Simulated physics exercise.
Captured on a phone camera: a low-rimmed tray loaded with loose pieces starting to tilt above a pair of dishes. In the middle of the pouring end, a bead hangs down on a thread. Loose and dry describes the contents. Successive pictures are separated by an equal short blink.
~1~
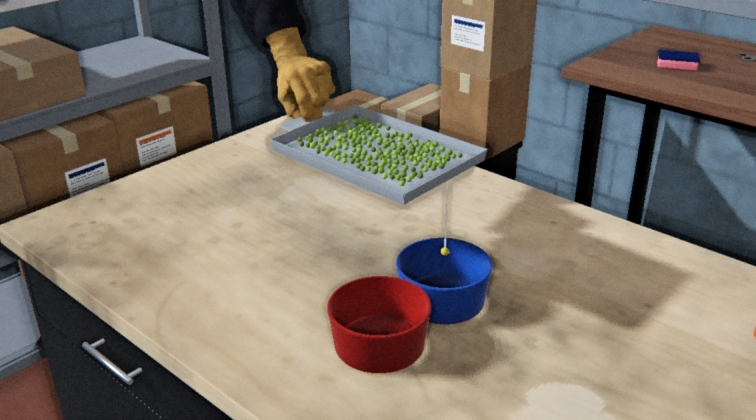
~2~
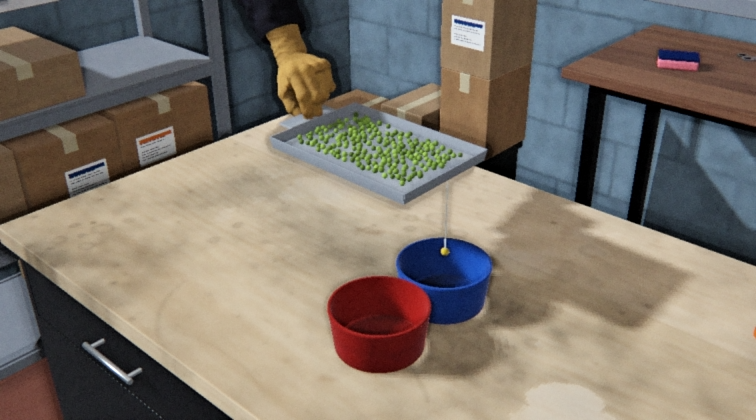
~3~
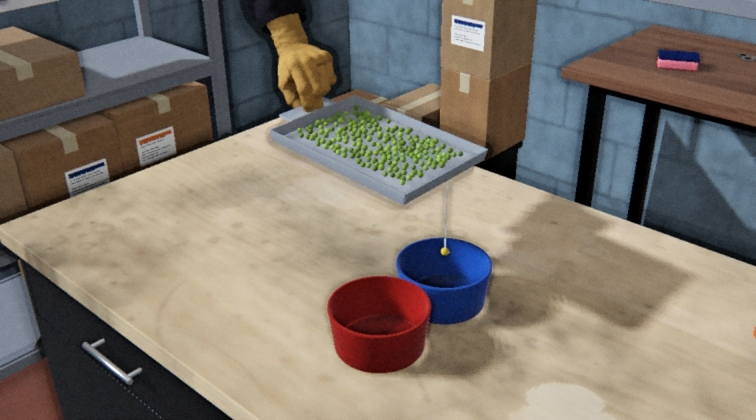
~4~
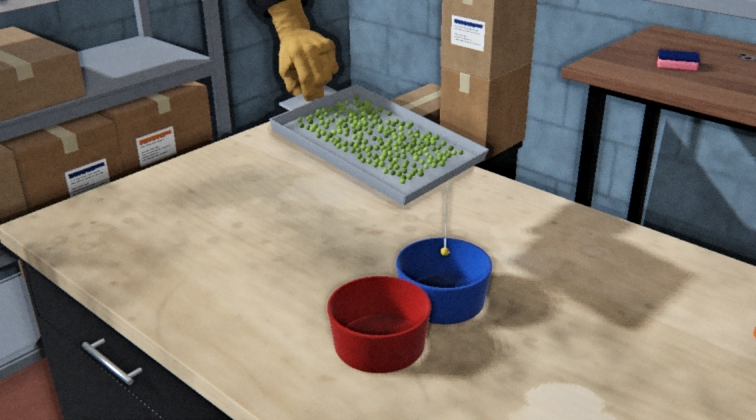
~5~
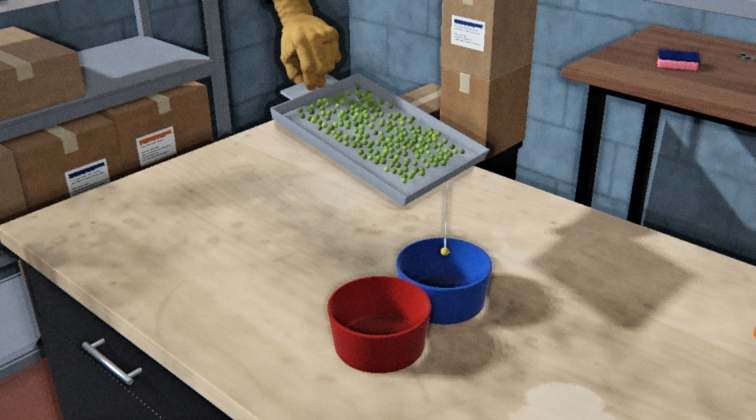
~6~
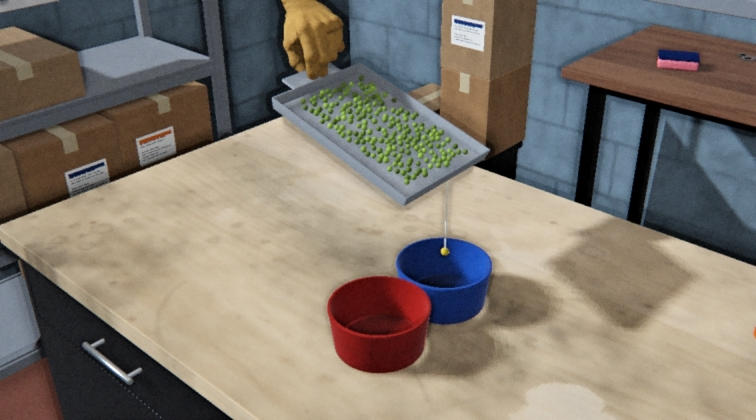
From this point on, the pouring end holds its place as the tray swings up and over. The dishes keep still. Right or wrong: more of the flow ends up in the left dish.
Wrong; more ends up in the right dish.
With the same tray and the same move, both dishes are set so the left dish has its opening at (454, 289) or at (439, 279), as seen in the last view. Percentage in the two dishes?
First placement near 100 percent, second near 80 percent.
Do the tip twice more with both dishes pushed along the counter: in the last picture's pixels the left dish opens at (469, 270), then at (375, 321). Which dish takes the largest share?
First try: The leftmost dish; second try: The rightmost dish.
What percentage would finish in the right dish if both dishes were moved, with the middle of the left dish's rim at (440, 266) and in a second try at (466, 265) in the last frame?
It would be near 0 per cent first and near 0 per cent second.
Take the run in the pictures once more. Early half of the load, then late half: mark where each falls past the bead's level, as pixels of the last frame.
Starting near (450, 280), moving on to near (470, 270).
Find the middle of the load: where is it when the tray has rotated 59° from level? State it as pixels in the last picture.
Near (438, 167).
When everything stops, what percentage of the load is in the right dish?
It comes to around 30 percent.
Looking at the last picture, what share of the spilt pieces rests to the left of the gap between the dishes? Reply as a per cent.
It comes out at roughly 0 percent.
Soon after the last picture, tray tipped steeply; nearly all on the tray; a stray few outside both; a small part in the air.
A little later, tray tipped right over; most on the tray; a stray few in the left dish; a stray few in the right dish; a small part outside both; a small part in the air.
Later still, tray tipped past a quarter turn; a small part in the left dish; about a third in the right dish; about half outside both.
By the end, tray tipped past a quarter turn; a small part in the left dish; about a third in the right dish; about half outside both.
